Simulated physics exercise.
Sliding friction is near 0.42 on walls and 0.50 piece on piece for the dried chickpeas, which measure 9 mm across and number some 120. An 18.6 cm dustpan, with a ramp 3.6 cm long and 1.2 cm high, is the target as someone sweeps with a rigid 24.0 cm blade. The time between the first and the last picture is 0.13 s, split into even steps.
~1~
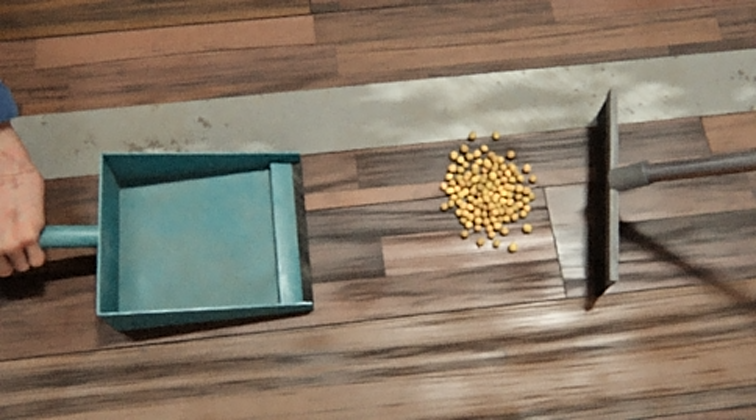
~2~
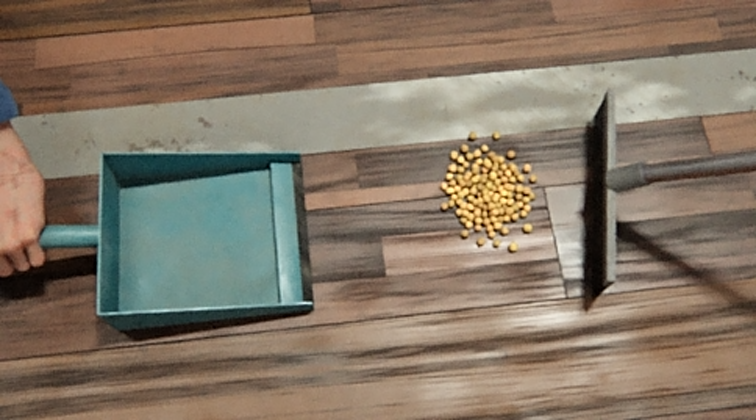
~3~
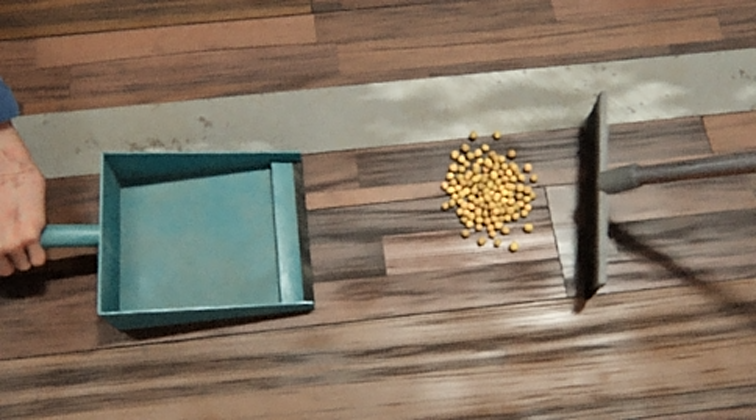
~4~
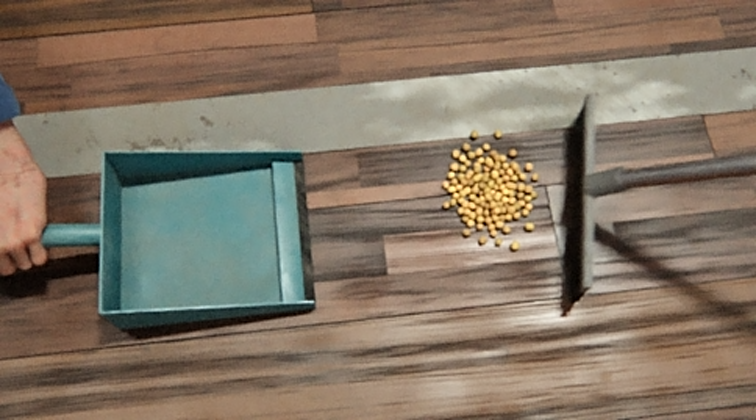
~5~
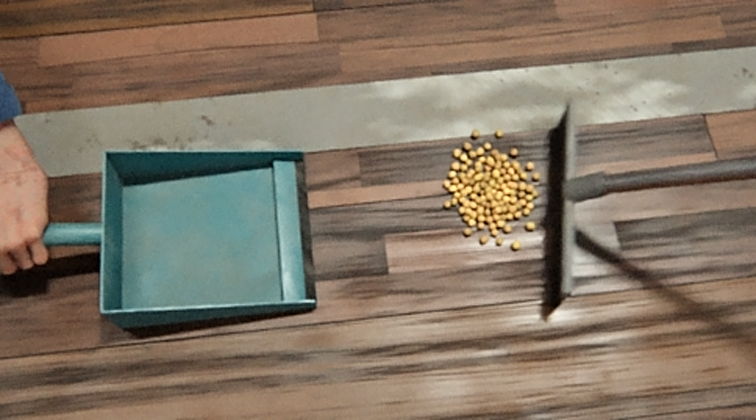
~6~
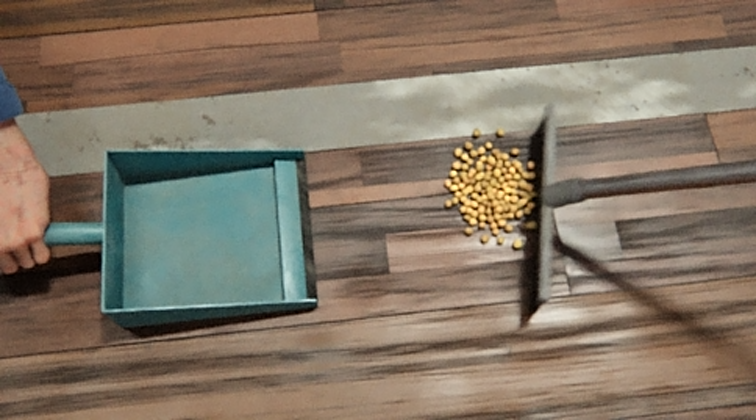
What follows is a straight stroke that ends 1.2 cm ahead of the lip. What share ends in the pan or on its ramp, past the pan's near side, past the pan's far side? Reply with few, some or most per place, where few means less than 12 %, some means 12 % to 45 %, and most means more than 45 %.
Pan = some, near side = few, far side = some.
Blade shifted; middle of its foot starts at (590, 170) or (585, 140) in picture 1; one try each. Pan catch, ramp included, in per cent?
The two tries give some 35 % and some 30 %.
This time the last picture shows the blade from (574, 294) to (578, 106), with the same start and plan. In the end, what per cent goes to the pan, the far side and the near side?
Split: Pan = 0, far = 15, near = 0.
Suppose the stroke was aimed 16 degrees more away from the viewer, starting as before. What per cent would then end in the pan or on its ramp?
30 %.
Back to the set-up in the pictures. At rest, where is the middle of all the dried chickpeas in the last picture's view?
I'd put it at about (311, 201).
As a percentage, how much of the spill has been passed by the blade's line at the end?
Estimate: Near 10 %.
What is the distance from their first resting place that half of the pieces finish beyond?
I'd say near 22 cm.
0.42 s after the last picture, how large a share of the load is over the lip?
30 %.
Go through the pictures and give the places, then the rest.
Blade from (611, 280) to (611, 96), moved 0.0 cm, 0 of the pieces shifted so far; middle of the pieces at (490, 195); pan at (196, 244), in the first frame.
Blade from (608, 281) to (609, 97), moved 0.4 cm, 0 of the pieces shifted so far; middle of the pieces at (490, 195), in the second frame.
Blade from (600, 283) to (601, 98), moved 1.4 cm, 0 of the pieces shifted so far; middle of the pieces at (490, 194), in the third frame.
Blade from (586, 287) to (589, 101), moved 3.2 cm, 0 of the pieces shifted so far; middle of the pieces at (492, 193), in the fourth frame.
Blade from (565, 292) to (570, 105), moved 5.7 cm, 0 of the pieces shifted so far; middle of the pieces at (493, 193), in the fifth frame.
Blade from (542, 298) to (550, 110), moved 8.5 cm, 2 of the pieces shifted so far; middle of the pieces at (494, 192); pan at (201, 241), in the sixth frame.
Then, 0.12 s after the last picture, middle of the blade 14 cm from the lip; 0 % over the lip, far side 15 %, near side 0 %.
Then, 0.20 s after the last picture, middle of the blade 6 cm from the lip; 0 % over the lip, far side 20 %, near side 0 %.
Then, 0.42 s after the last picture, middle of the blade 4 cm from the lip; 30 % over the lip, far side 25 %, near side 0 %.
In the end, pan 25 %, near side 0 %, far side 25 %, in front of the lip or behind the blade 50 %.
